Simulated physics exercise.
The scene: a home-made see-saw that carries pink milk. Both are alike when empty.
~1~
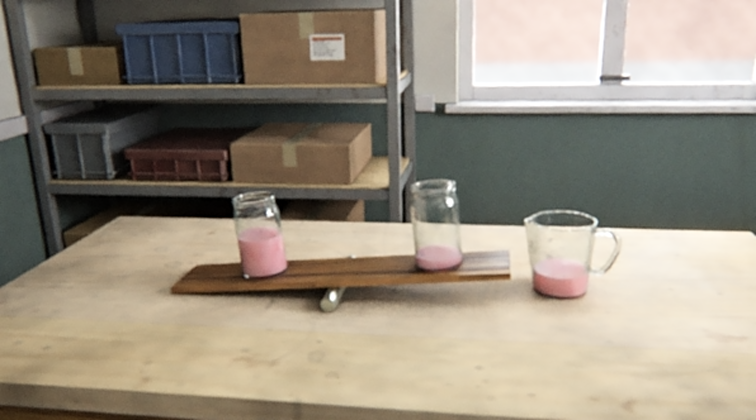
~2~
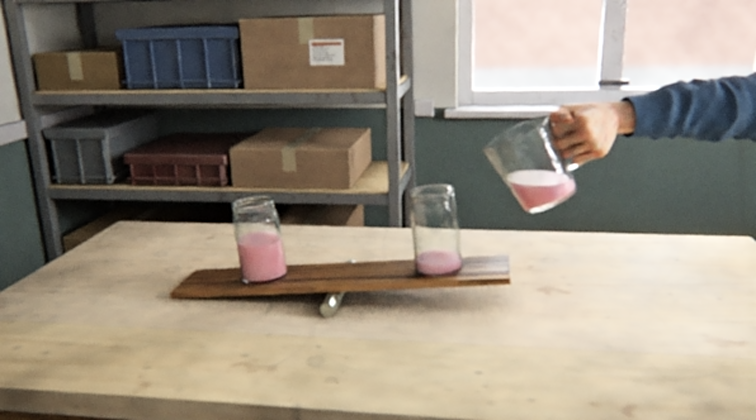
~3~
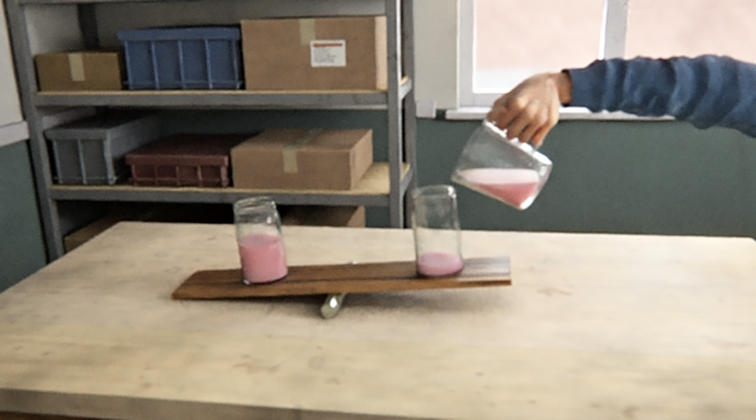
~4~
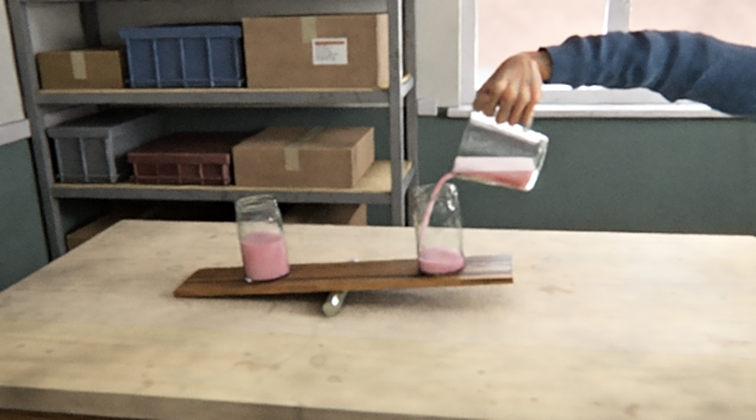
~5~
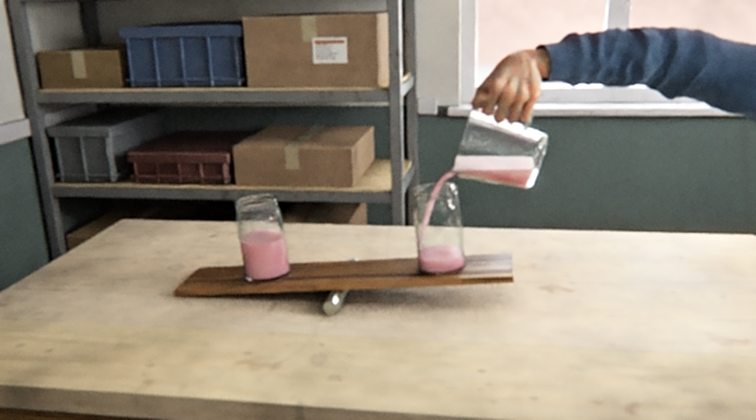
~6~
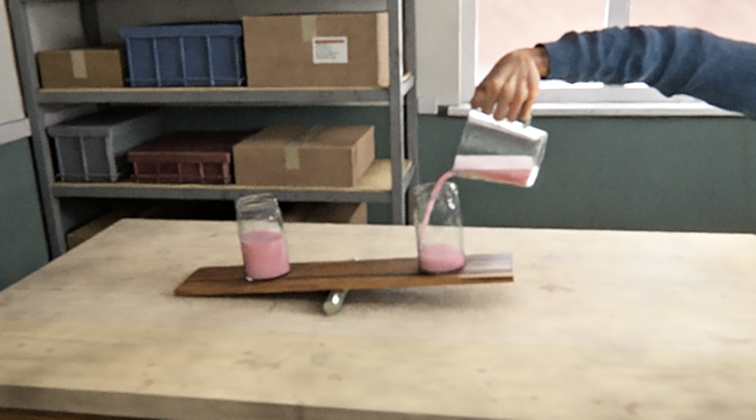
A hand lifted a measuring jug of pink milk from the table, brought it over a wooden see-saw holding two glass jars, and poured a thin stream into the raised right jar.
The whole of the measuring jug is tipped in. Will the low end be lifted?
It tips the other way.
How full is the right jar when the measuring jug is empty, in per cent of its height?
About 40 per cent.
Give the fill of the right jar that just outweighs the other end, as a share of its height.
Close to 30 %.
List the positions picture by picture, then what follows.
All is still; measuring jug (562, 254) about a quarter full; right jar (436, 223) nearly empty, raised; left jar (259, 233) about half full, on the low side, in the first picture.
The hand lifts the measuring jug; round bar (329, 308); right jar nearly empty, surface at (438, 258), in the second picture.
The measuring jug is brought over; measuring jug (501, 165) tipped 60° with all of its load; right jar (436, 229) nearly empty, in the third picture.
A stream runs into the right jar; round bar (331, 307); right jar nearly empty, surface at (440, 255); left jar about half full, surface at (262, 238), in the fourth picture.
A stream runs into the right jar; measuring jug (498, 150) tipped 75° with nearly all of its load; right jar (438, 226) nearly empty, in the fifth picture.
A stream runs into the right jar; round bar (332, 306); right jar nearly empty, surface at (441, 251); left jar about half full, surface at (262, 237), in the sixth picture.
Soon after, the right jar is about a quarter full; the board leans as before.
Later, the right jar is about a third full; the board has swung over, and that end is down.
In the end, the right jar is about half full; the board has swung over, and that end is down.
